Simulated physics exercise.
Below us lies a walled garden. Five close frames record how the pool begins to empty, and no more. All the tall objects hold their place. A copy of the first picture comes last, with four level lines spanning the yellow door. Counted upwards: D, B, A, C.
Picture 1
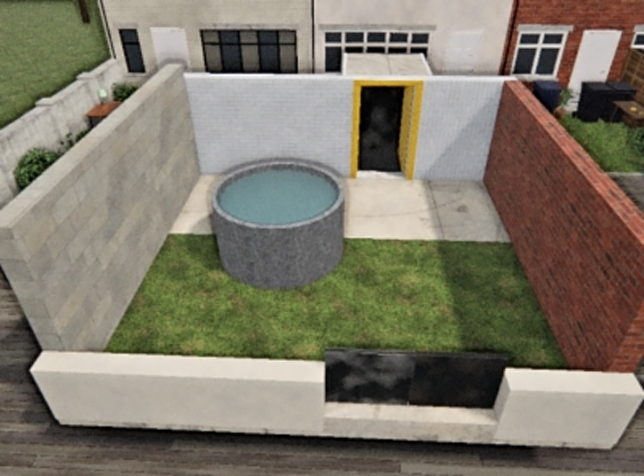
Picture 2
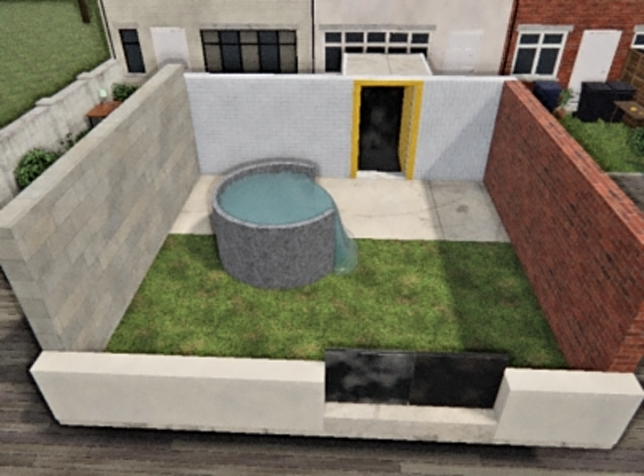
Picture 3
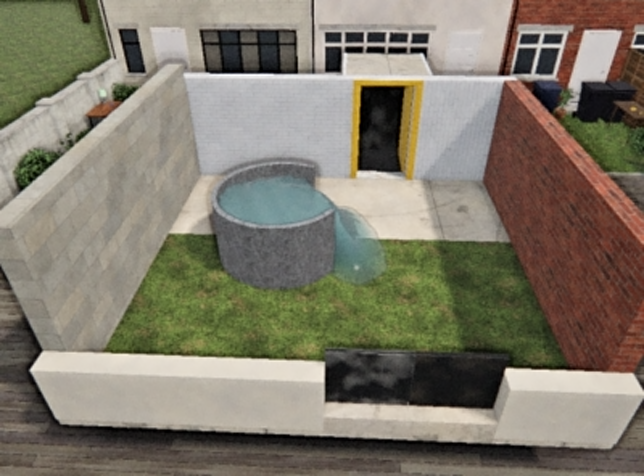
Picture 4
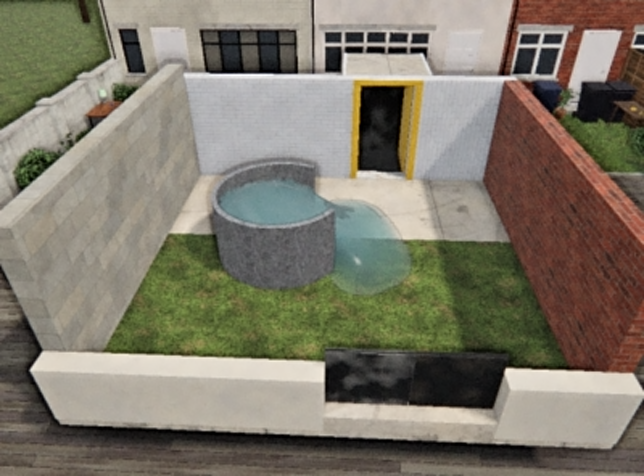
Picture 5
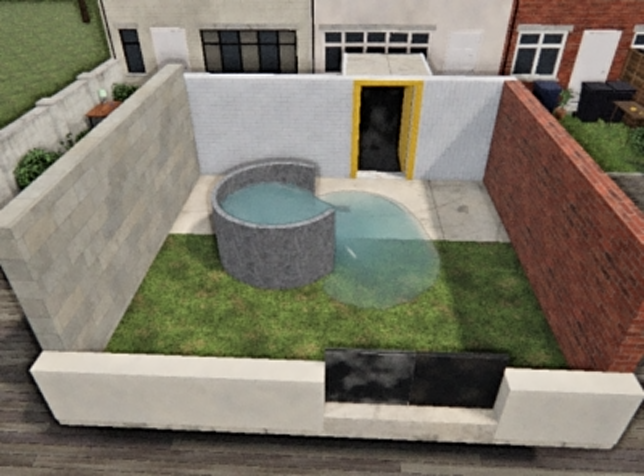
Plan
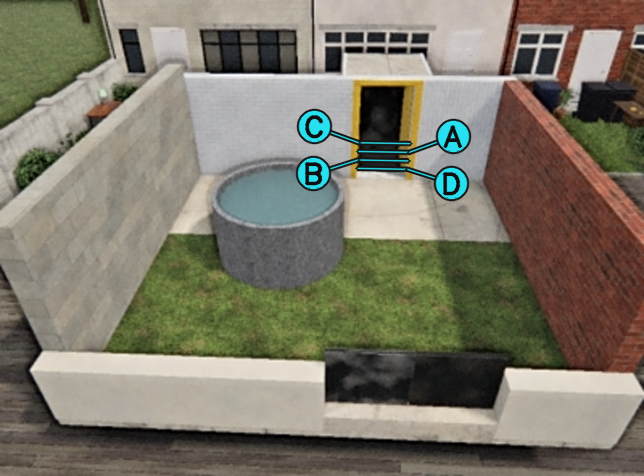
Water poured out through a gap in the right side of a round grey pool in a walled garden, then spread across the grass and paving in a widening, rounded sheet.
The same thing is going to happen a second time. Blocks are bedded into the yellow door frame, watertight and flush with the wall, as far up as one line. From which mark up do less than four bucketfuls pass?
D.
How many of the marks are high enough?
All of the four.
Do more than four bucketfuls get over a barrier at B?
No.
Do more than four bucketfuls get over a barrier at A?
No, not at all.
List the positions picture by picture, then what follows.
The first frame shows water in the pool at rest, its middle at (279, 196); foot of the yellow doorway at (381, 179); shut gate at (414, 362).
The second frame shows front seen at (344, 271), 2 % of the ground wet.
The third frame shows front seen at (357, 280), 5 % of the ground wet.
The fourth frame shows front seen at (360, 202), 10 % of the ground wet.
The fifth frame shows front seen at (384, 197), 17 % of the ground wet.
On the marked copy, A at (383, 151); B at (383, 160); C at (384, 143); D at (382, 168); from the bottom up D, B, A, C.
For line A, nothing gets over.
For line B, nothing gets over.
For line C, nothing gets over.
For line D, a splash gets over, under a bucket.
